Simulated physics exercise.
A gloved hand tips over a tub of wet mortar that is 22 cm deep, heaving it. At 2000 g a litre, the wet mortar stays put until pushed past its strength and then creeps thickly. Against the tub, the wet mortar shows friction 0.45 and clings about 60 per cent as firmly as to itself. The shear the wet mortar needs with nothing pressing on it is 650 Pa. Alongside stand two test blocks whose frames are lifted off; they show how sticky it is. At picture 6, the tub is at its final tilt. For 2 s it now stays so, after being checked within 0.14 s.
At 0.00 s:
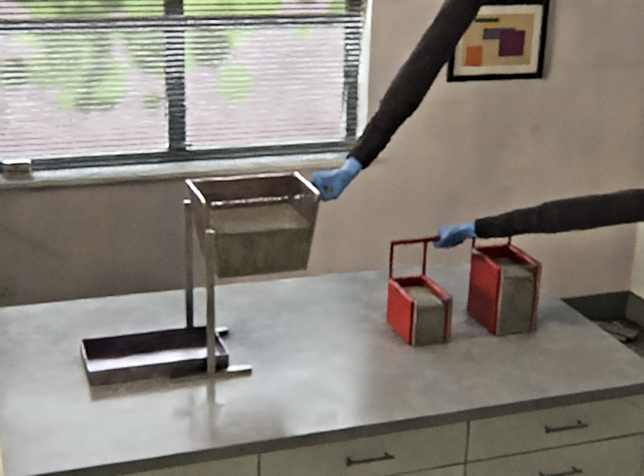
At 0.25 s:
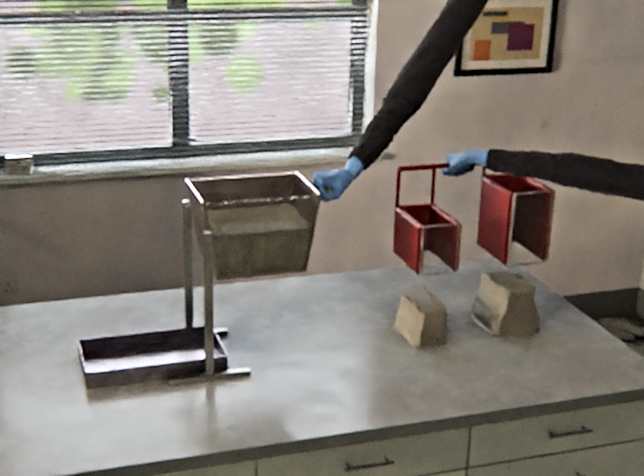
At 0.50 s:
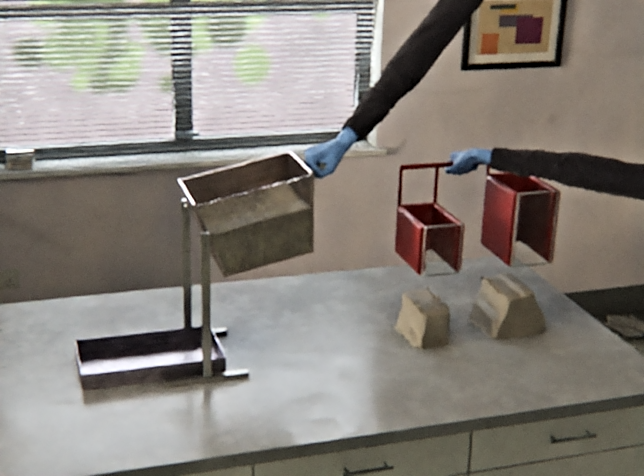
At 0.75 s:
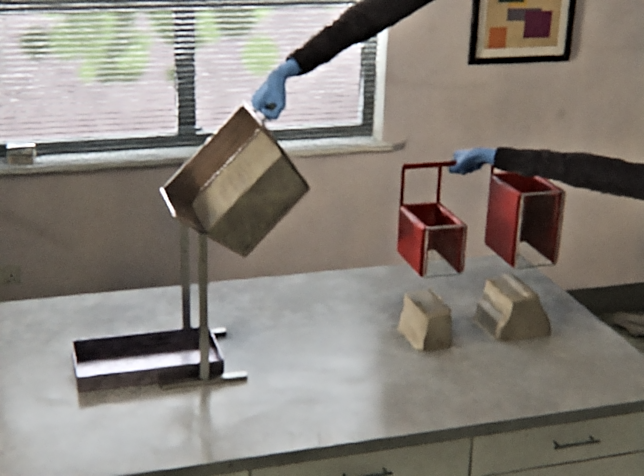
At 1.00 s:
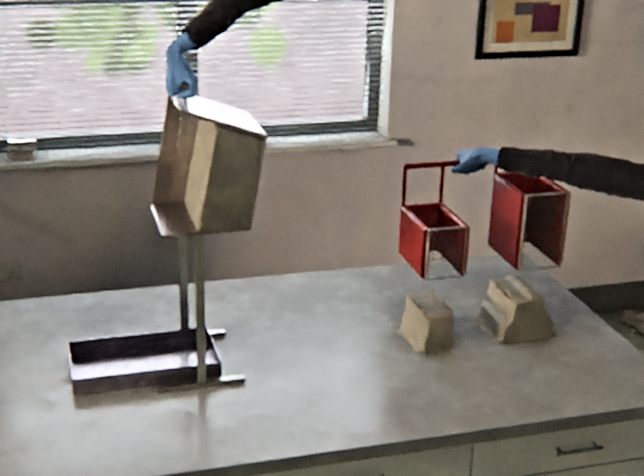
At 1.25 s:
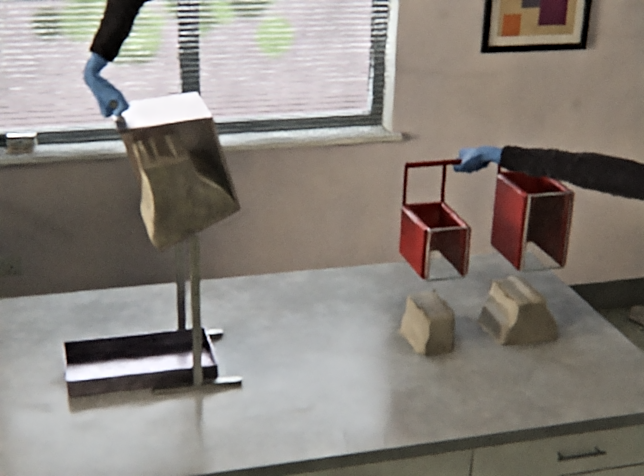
On a grey countertop, gloved hands lifting red moulds off two mortar blocks that slump slightly, then tipping a mortar tub leftward.
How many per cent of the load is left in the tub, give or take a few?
I would say close to 0 percent.
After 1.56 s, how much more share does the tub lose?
Roughly 16 %.
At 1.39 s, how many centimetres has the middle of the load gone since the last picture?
Shift: Some 12 cm.
By 1.39 s, the tub is at 106 degrees and holds 46 %.
By 1.56 s, the tub is at 106 degrees and holds 16 %.
By 1.73 s, the tub is at 106 degrees and holds 0 %.
By 1.90 s, the tub is at 106 degrees and holds 0 %.
By 3.25 s, at the end, the tub is at 106 degrees and holds 0 %.
